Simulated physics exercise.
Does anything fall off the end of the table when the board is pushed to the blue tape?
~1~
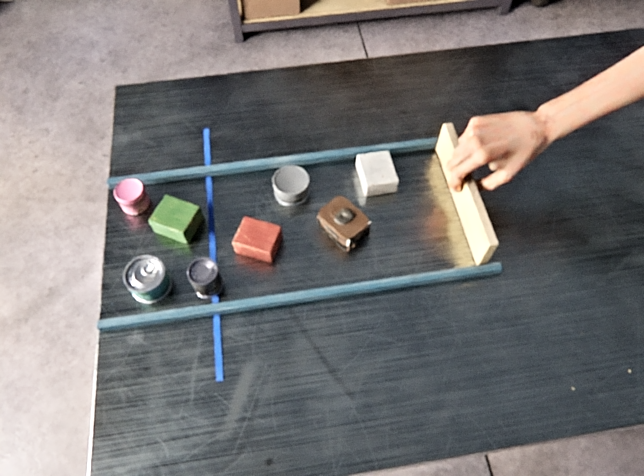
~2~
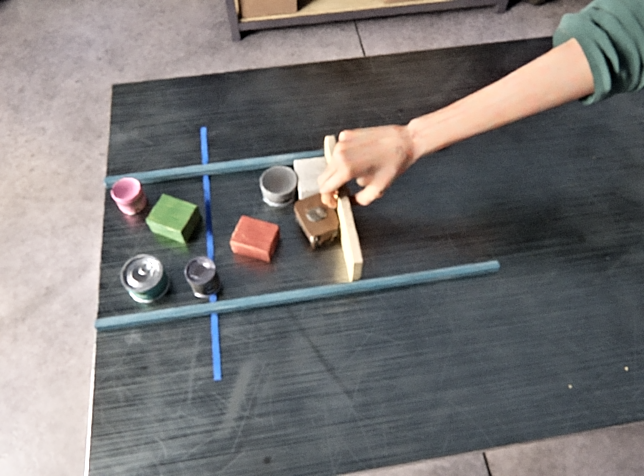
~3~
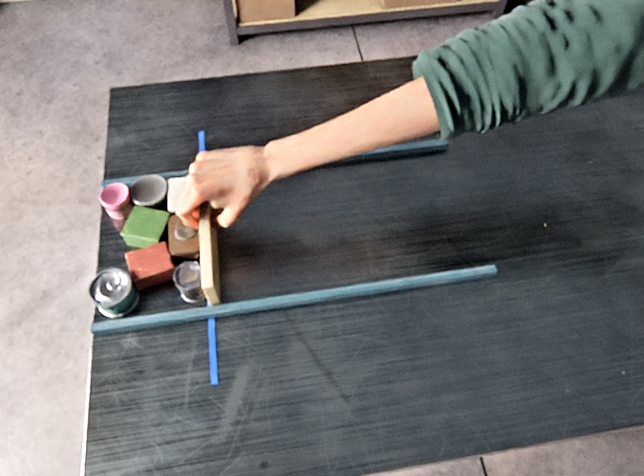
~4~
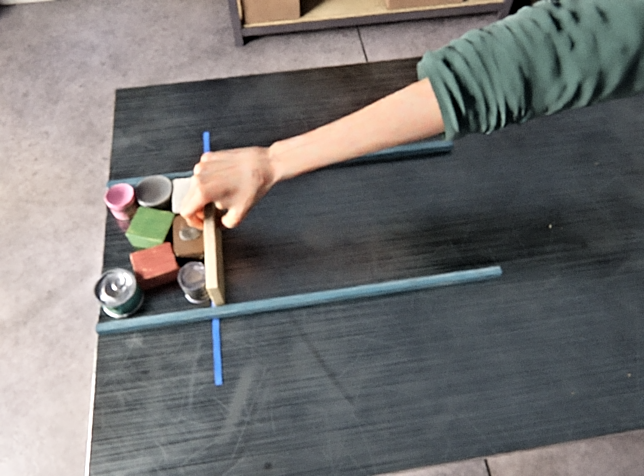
No, nothing falls off. The objects end up crowded together between the board and the table's left edge.
On a dark table, a hand slides a board left, bunching small objects near the edge.
